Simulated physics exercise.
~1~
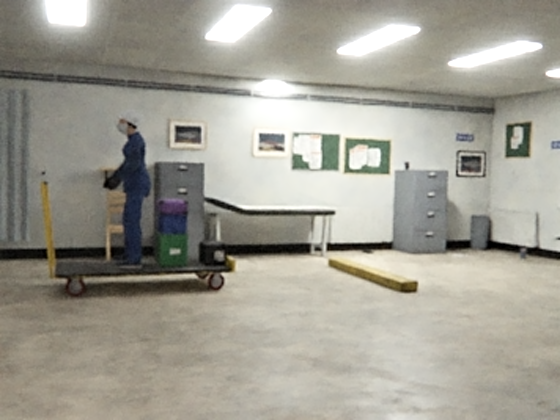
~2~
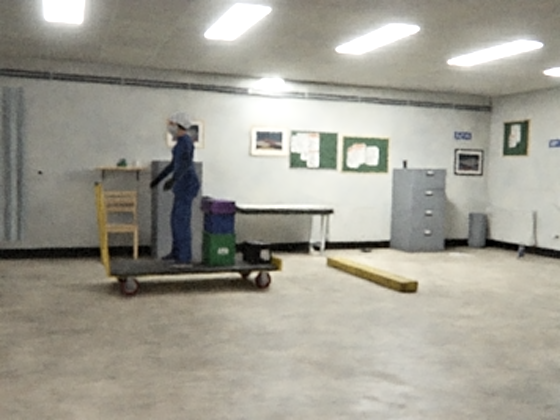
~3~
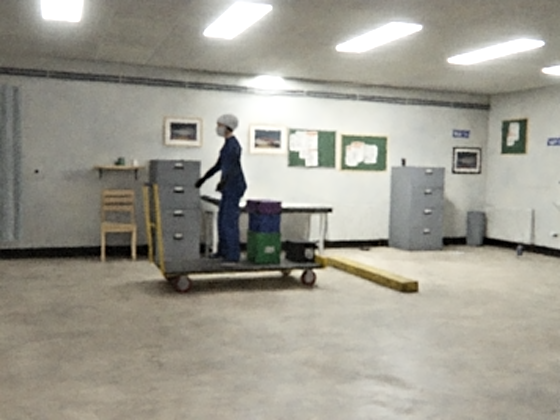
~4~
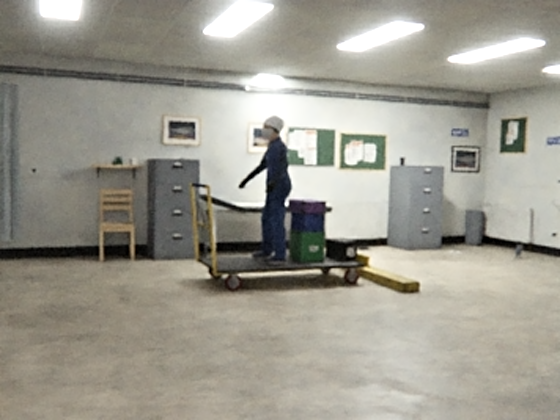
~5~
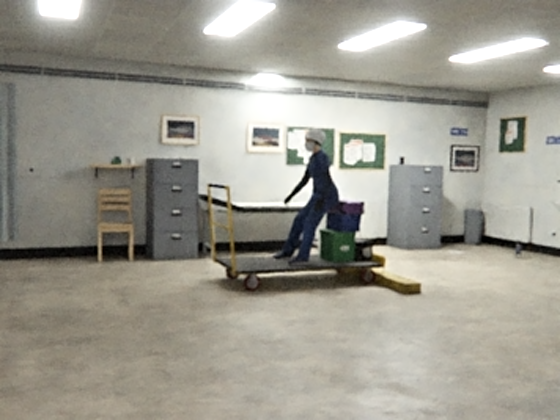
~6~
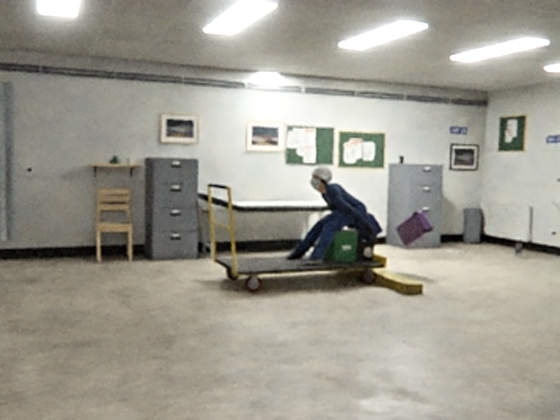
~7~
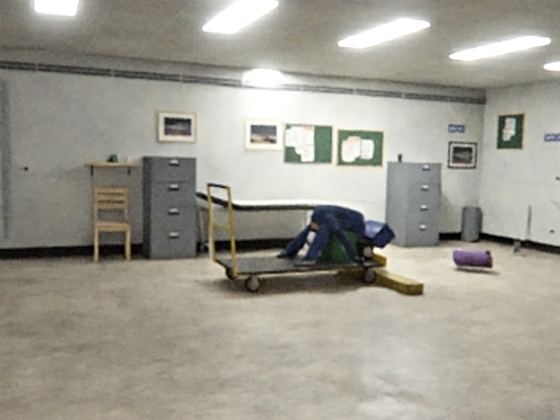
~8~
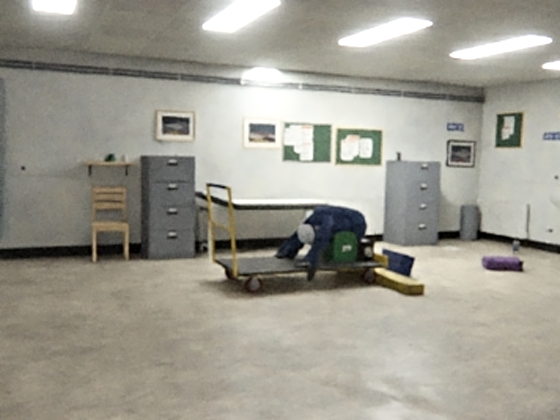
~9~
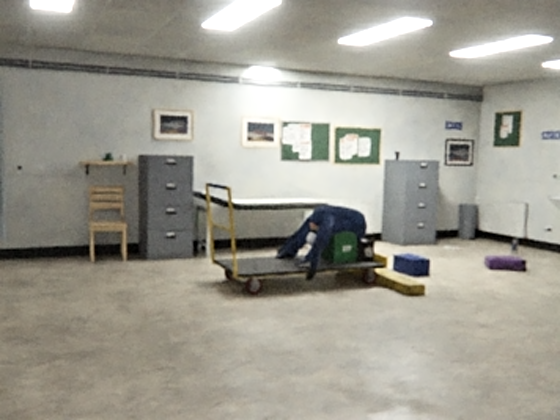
A person in dark blue clothes and a pale cap stands on a flat cart with a yellow handle, seen from the side across a concrete-floored office room with grey filing cabinets. In front of the person are a green tote with a blue parcel and a purple suitcase stacked on it, and a black carton. The cart rolls right and stops at a yellow kerb. The suitcase flies off the front, the parcel tumbles after it, and the person pitches forward. The suitcase and parcel end on the floor beyond the kerb, while the person lies slumped over the tote, still aboard with the carton.
